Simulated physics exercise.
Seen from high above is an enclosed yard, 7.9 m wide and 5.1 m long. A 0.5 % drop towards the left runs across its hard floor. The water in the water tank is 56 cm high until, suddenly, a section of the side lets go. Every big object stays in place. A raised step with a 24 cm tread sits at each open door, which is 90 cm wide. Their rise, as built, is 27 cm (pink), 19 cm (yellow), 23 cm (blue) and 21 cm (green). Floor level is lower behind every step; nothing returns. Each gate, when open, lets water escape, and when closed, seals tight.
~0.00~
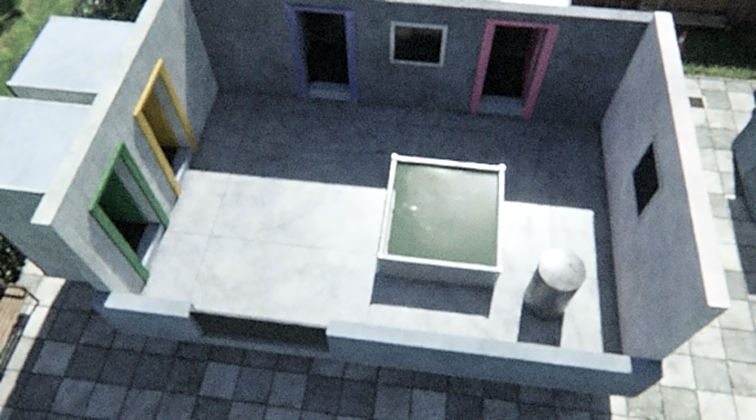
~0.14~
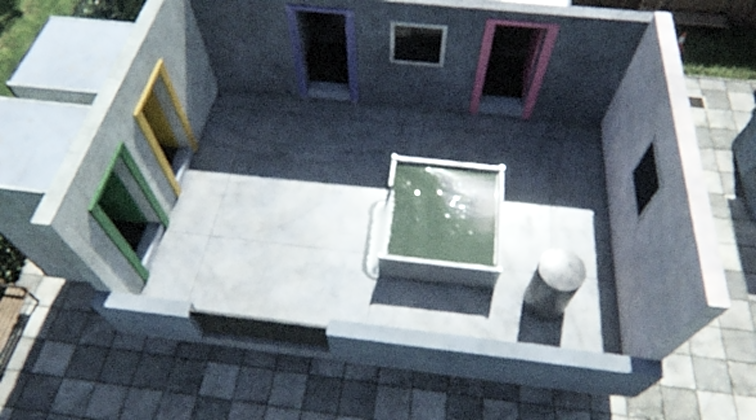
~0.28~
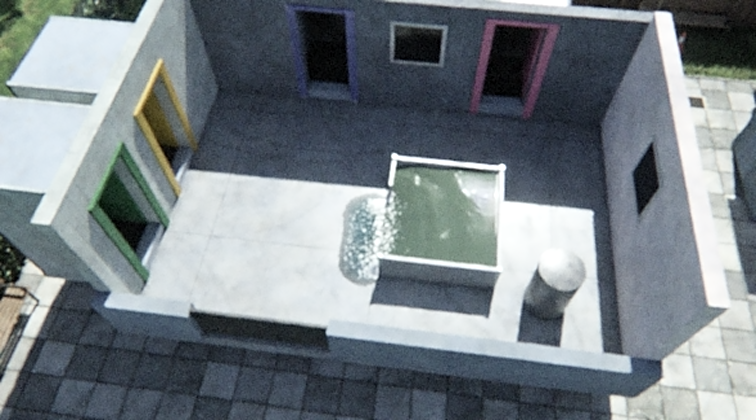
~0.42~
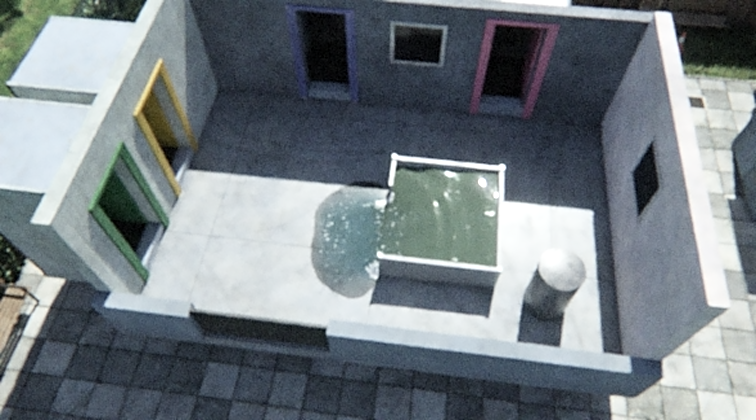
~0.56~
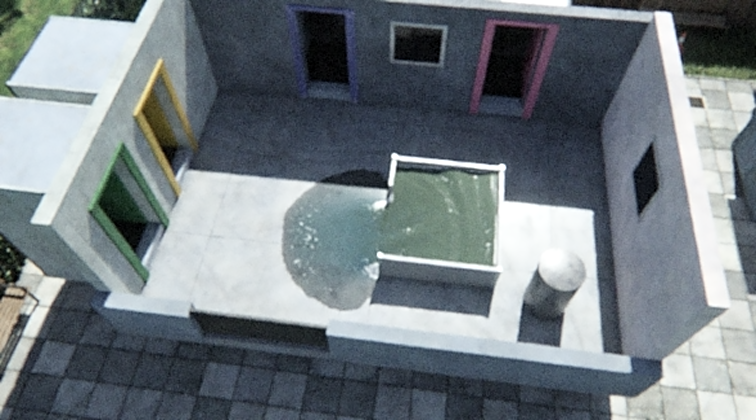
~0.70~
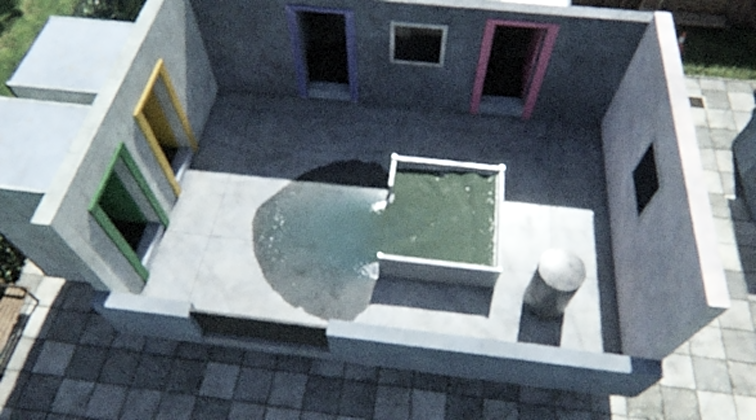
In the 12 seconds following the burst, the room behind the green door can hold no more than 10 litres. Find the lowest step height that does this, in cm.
The lowest height is about 23 cm.
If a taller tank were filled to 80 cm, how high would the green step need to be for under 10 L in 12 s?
It would take a step of about 34 cm.
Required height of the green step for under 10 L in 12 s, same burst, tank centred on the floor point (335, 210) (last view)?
At least roughly 26 cm high.
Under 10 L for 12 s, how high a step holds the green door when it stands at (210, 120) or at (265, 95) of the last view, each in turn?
14.0 and 15 cm.
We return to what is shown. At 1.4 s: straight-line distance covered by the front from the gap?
About 4.0 metres out.
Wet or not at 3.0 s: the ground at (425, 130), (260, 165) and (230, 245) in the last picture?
So the three spots come out spared, swamped, swamped, in that order.
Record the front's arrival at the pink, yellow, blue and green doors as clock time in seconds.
Arrives: Pink 6.5 s / yellow 1.5 s / blue 4.0 s / green 1.3 s.
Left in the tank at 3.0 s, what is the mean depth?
Mean depth: Approx. 20 cm.
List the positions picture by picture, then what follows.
In the first picture, still water, 56 cm deep, in the water tank at (443, 213); the green door at (136, 221) is dry.
In the second picture, the front is at (372, 228), 0.3 m from the gap at (387, 231); 0.3 m2 of floor is wet, 56 cm left at the back.
In the third picture, the gap is at (387, 233), the front 0.7 m out at (344, 252); the back of the water tank holds 56 cm.
In the fourth picture, water pours out at (387, 233) and has run 1.3 m, to (319, 223); about 8 cm deep outside, 56 cm at the back.
In the fifth picture, the front is at (288, 225), 1.8 m from the gap at (387, 233); 3.4 m2 of floor is wet, 53 cm left at the back.
In the sixth picture, water pours out at (387, 233) and has run 2.3 m, to (257, 227); about 5 cm deep outside, 47 cm at the back; 1.8 m in a straight line remain to the green door at (136, 221).
After 1.4 s water covers 35 % of the floor, deepest (28 cm) near (375, 253); 10 cm at the green door, 0 litres in over its 21 cm step.
After 3.0 s water covers 40 % of the floor, deepest (30 cm) near (134, 313); 28 cm at the green door, 7 litres in over its 21 cm step.
After 12.0 s water covers 95 % of the floor, deepest (10 cm) near (530, 119); 8 cm at the green door, 17 litres in over its 21 cm step.
At the green door as built, the water arrived by 1.4 s and peaked near 28 cm at 2.8 s.
Run again over the same 12 s with other heights there, 23 litres in over 20 cm, 2 litres over 27 cm. The limit of 10 litres is kept from about 23 cm up.
